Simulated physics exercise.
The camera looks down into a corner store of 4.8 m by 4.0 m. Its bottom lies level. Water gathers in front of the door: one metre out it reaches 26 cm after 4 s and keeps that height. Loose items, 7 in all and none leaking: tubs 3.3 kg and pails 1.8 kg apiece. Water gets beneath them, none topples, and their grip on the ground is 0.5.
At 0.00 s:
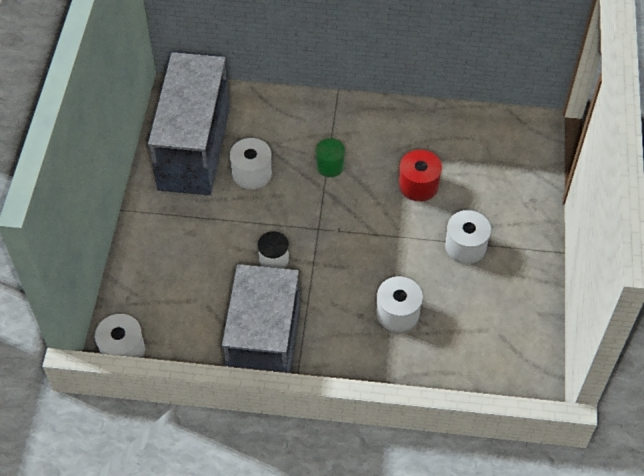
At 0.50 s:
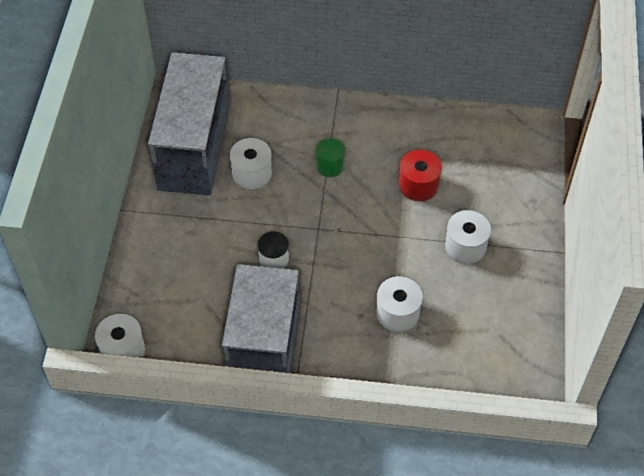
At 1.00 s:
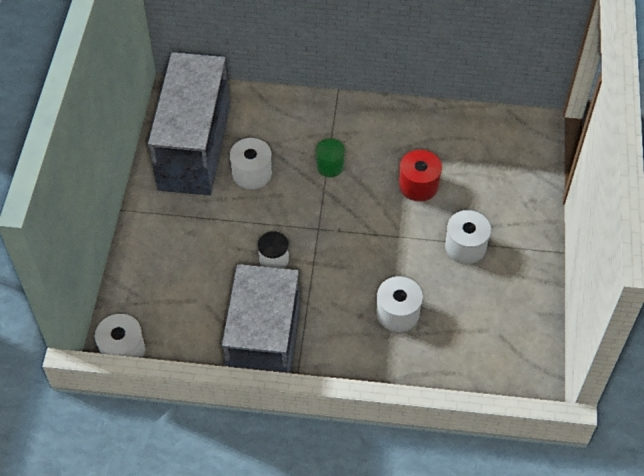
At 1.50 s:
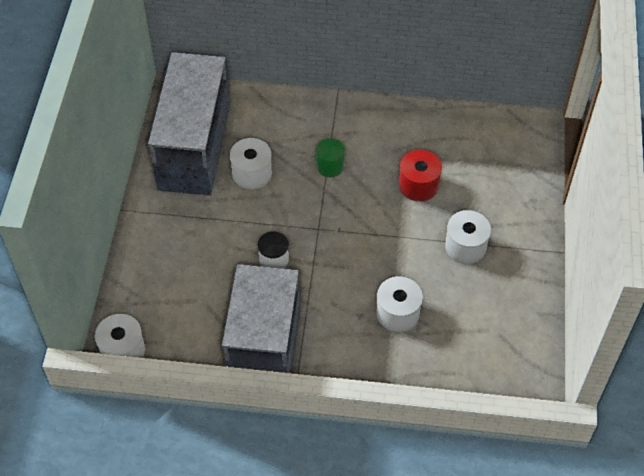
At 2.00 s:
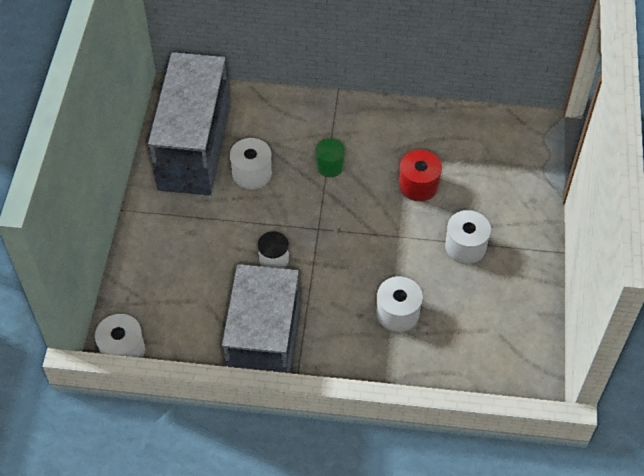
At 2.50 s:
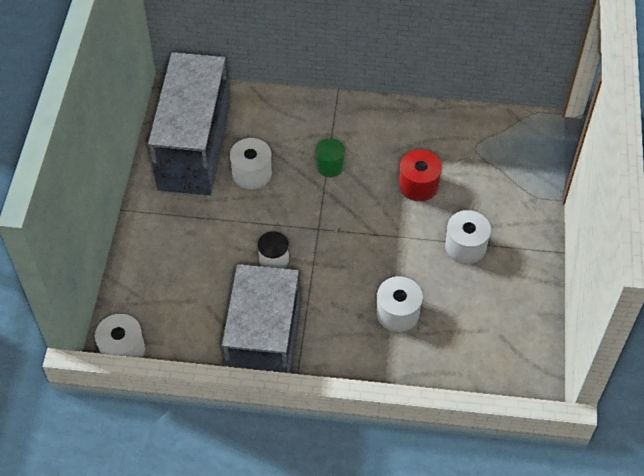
Water rose around the outside of the small room, then a thin sheet of it crept in through the doorway on the right and spread across the floor, while the tubs and pails stayed still.
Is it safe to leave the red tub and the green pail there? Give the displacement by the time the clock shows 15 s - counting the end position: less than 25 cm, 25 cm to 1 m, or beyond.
Red tub travels far, green pail gets carried off.
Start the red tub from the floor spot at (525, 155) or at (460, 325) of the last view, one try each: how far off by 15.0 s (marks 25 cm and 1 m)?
In that order: It ends far away; it travels far.
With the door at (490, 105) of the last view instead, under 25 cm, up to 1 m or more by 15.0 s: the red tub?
In that case the red tub travels far.
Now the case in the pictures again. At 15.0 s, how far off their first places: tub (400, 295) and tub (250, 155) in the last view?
In that order: 200 cm, 120 cm.
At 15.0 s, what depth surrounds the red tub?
About 17 cm.
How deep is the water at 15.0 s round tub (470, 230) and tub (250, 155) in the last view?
Roughly 7 and 17 cm.
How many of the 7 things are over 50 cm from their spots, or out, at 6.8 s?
I count 5.
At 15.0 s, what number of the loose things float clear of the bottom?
7 of them.
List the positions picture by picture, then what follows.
The first frame shows the red tub at (421, 166) rests on the ground; the green pail at (330, 150) rests on the ground; 0.0 m2 under water; 0 of 7 have shifted.
The second frame shows the red tub at (421, 166) rests on the ground; the green pail at (330, 150) rests on the ground; 0.0 m2 under water; 0 of 7 have shifted.
The third frame shows the red tub at (421, 166), on the bottom; the green pail at (330, 150) rests on the ground; 0.0 m2 under water; 0 of 7 have shifted.
The fourth frame shows the red tub at (421, 166), on the bottom; the green pail at (330, 150) rests on the ground; water covers 0.0 m2; 0 of 7 have shifted.
The fifth frame shows the red tub at (421, 166), on the bottom; the green pail at (330, 150), on the bottom; water covers 0.1 m2; 0 of 7 have shifted.
The sixth frame shows the red tub at (421, 166) rests on the ground; the green pail at (330, 150), on the bottom; water covers 0.8 m2; 0 of 7 have shifted.
After 3.5 s the red tub is near (417, 168), 0.1 m from its start, aground; the green pail is near (330, 150), 0.0 m from its start, aground; 0 afloat.
After 6.8 s the red tub is near (110, 289), 3.5 m from its start, afloat; the green pail is near (234, 264), 1.8 m from its start, afloat; 4 afloat.
After 11.0 s the red tub is near (121, 299), 3.5 m from its start, afloat; the green pail is near (223, 284), 2.1 m from its start, afloat; 7 afloat.
After 15.0 s the red tub is near (115, 316), 3.6 m from its start, afloat; the green pail is near (553, 363), 3.4 m from its start, afloat; 7 afloat.
